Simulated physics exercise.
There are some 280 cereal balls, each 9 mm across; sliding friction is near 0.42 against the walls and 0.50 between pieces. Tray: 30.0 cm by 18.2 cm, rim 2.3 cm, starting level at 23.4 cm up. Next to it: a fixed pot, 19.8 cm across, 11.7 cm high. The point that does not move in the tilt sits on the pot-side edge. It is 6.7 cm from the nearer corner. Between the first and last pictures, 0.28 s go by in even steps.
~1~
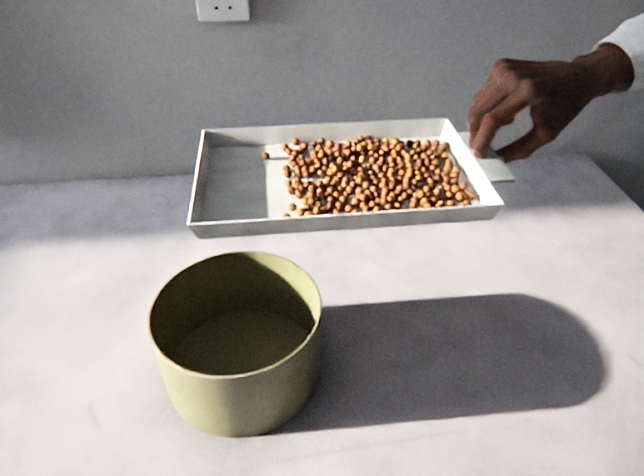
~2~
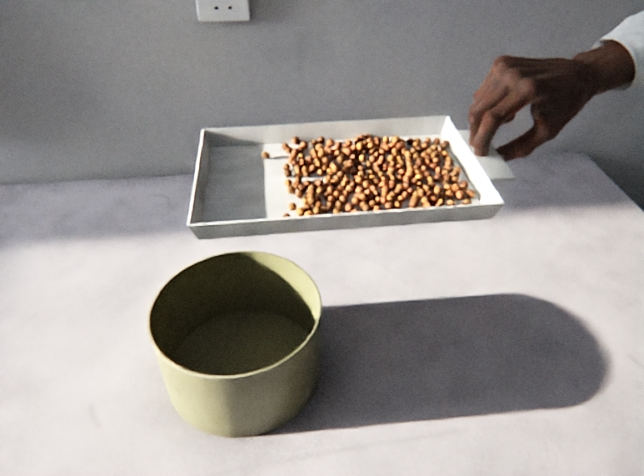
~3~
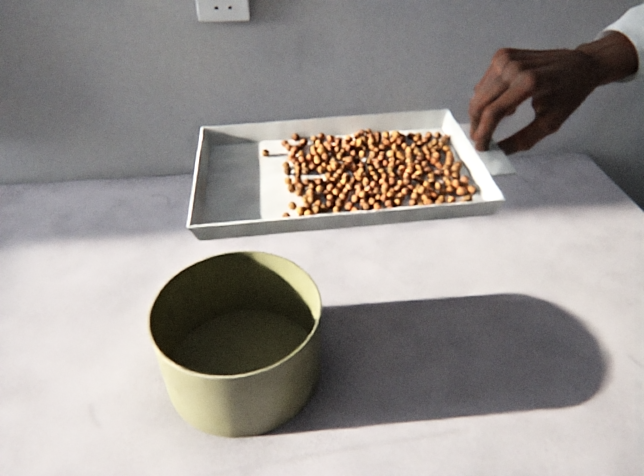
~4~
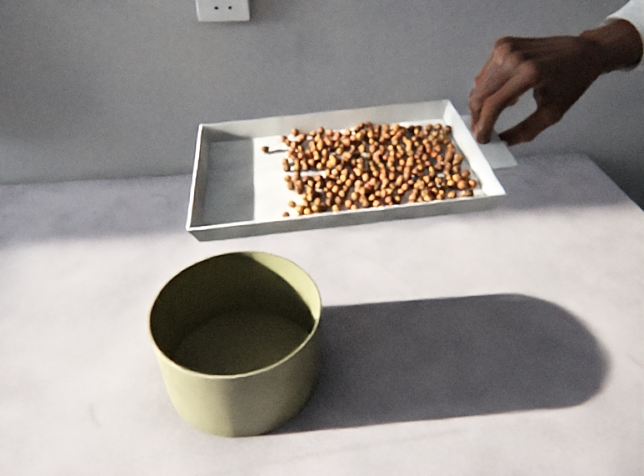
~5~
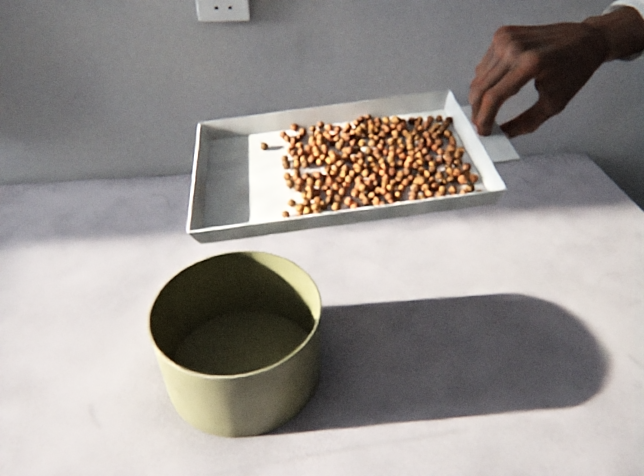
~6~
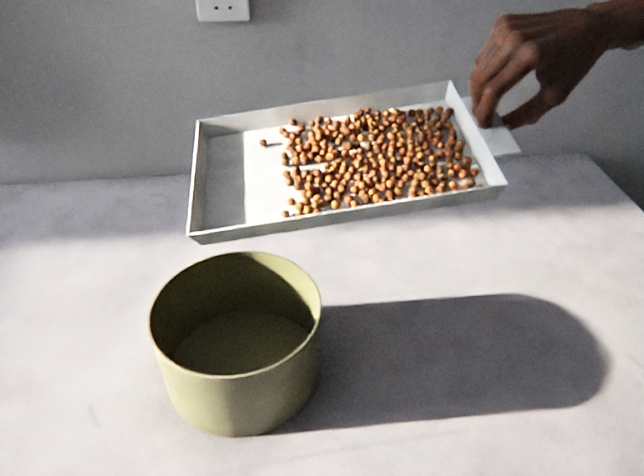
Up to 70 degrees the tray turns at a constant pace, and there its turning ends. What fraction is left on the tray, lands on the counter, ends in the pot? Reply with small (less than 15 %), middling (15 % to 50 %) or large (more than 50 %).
Tray - middling, counter - small, pot - large.
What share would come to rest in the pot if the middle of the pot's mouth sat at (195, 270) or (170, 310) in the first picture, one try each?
Try one: ~ 20 %; try two: ~ 55 %.
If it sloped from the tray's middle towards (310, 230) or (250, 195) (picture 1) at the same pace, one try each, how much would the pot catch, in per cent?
25 and 5 %.
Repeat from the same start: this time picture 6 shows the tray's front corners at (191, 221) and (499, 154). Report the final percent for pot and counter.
That works out as pot 0 and counter 5.
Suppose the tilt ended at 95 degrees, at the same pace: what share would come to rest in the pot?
That would be around 100 percent.
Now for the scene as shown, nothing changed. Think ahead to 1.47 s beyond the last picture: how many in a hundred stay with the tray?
I'd put it at roughly 100 per cent.
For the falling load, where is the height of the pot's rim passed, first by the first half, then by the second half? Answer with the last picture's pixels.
Early: About (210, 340); late: About (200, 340).
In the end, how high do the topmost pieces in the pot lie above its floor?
Measured height: Approx. 2.5 cm.
Then, 0.59 s after the last picture, tilt 38 degrees; the tray holds 100 %, the pot 0 %.
Then, 0.99 s after the last picture, tilt 57 degrees; the tray holds 100 %, the pot 0 %.
Then, 1.47 s after the last picture, tilt 70 degrees; the tray holds 100 %, the pot 0 %.
In the end, tray 35 %, counter 0 %, pot 65 %.
